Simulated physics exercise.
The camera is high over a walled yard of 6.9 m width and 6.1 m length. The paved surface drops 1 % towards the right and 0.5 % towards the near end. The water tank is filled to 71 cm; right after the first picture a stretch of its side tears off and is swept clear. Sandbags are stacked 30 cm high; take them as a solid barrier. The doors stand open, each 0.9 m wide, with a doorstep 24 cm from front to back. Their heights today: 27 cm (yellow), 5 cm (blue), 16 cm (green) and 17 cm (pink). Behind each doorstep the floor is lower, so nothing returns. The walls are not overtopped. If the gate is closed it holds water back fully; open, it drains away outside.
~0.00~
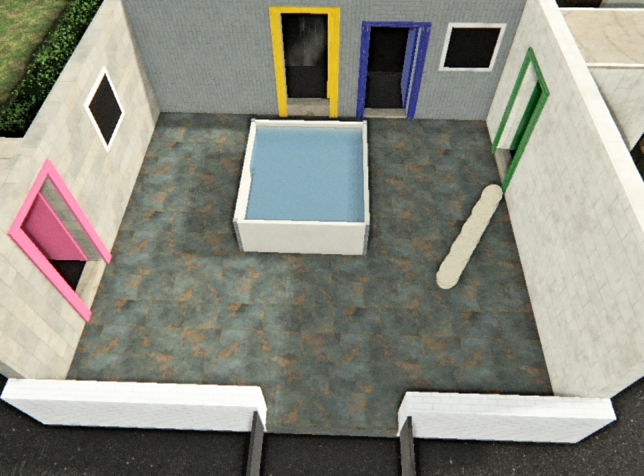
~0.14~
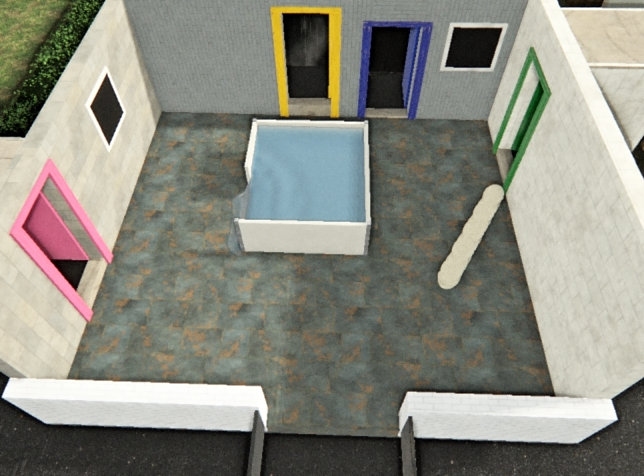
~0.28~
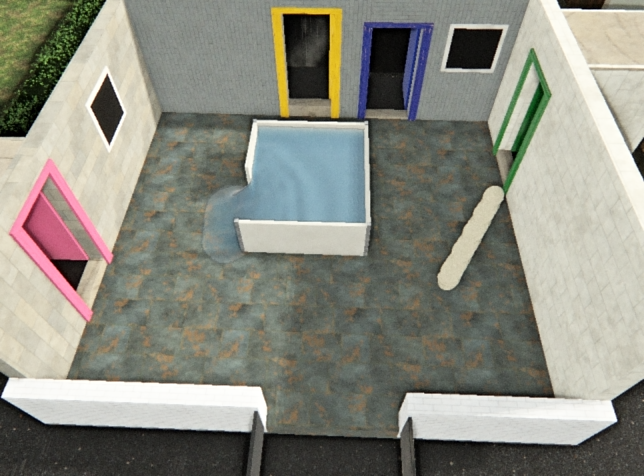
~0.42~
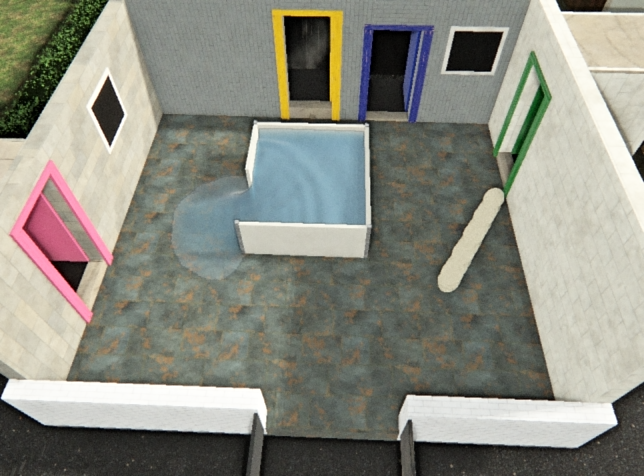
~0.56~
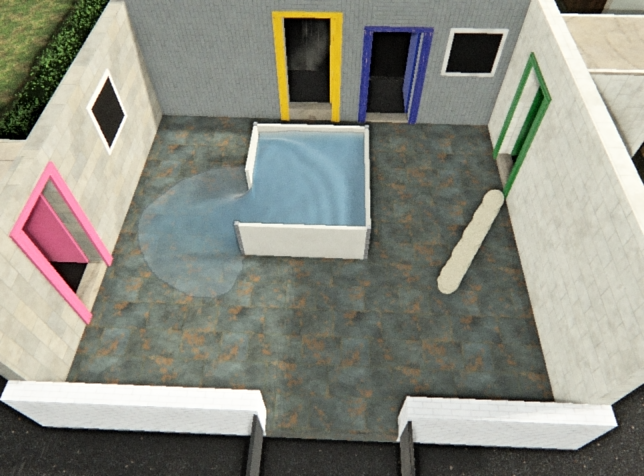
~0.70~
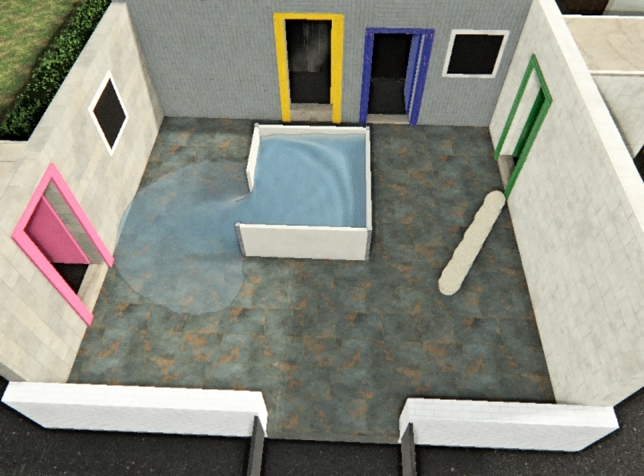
A walled yard with a mottled grey-green paved floor is seen from high above, with low white walls either side of an opening at the near end. A white-sided tank of blue water stands near the centre, with a pink door at left, yellow and blue doors behind, and a green door and pale barrier at right. The tank's left side opens and water pours out, spreading leftward and nearer in a widening, rounded sheet, while the camera stays almost still.
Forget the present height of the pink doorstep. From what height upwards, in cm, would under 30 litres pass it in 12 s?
At least 22 cm or so.
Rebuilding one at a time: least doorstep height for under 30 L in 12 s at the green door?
Roughly 10.5 cm at green.
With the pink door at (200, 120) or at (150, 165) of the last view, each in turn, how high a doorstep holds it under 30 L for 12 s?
About 19 and 12.0 cm.
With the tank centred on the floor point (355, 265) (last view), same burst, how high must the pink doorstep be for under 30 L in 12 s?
About 26 cm.
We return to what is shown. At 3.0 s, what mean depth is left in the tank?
Roughly 32 cm on average.
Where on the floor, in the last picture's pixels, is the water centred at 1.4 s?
At about (266, 213).
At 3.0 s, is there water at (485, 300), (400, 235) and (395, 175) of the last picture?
In that order: Dry, not reached, still dry.
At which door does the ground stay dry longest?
Last comes the green one.
After 1.4 s water covers 20 % of the floor, deepest (40 cm) near (131, 237); 27 cm at the pink door, 2 litres in over its 17 cm doorstep.
After 3.0 s water covers 35 % of the floor, deepest (36 cm) near (60, 403); 23 cm at the pink door, 61 litres in over its 17 cm doorstep.
After 12.0 s water covers 95 % of the floor, deepest (16 cm) near (503, 410); 6 cm at the pink door, 70 litres in over its 17 cm doorstep.
At the pink door as built, the water arrived by 0.9 s and peaked near 30 cm at 2.0 s.
With a doorstep of 18 cm, 60 litres would have come in within the 12 s; with 24 cm, 19 litres. So under 30 litres takes about 22 cm.
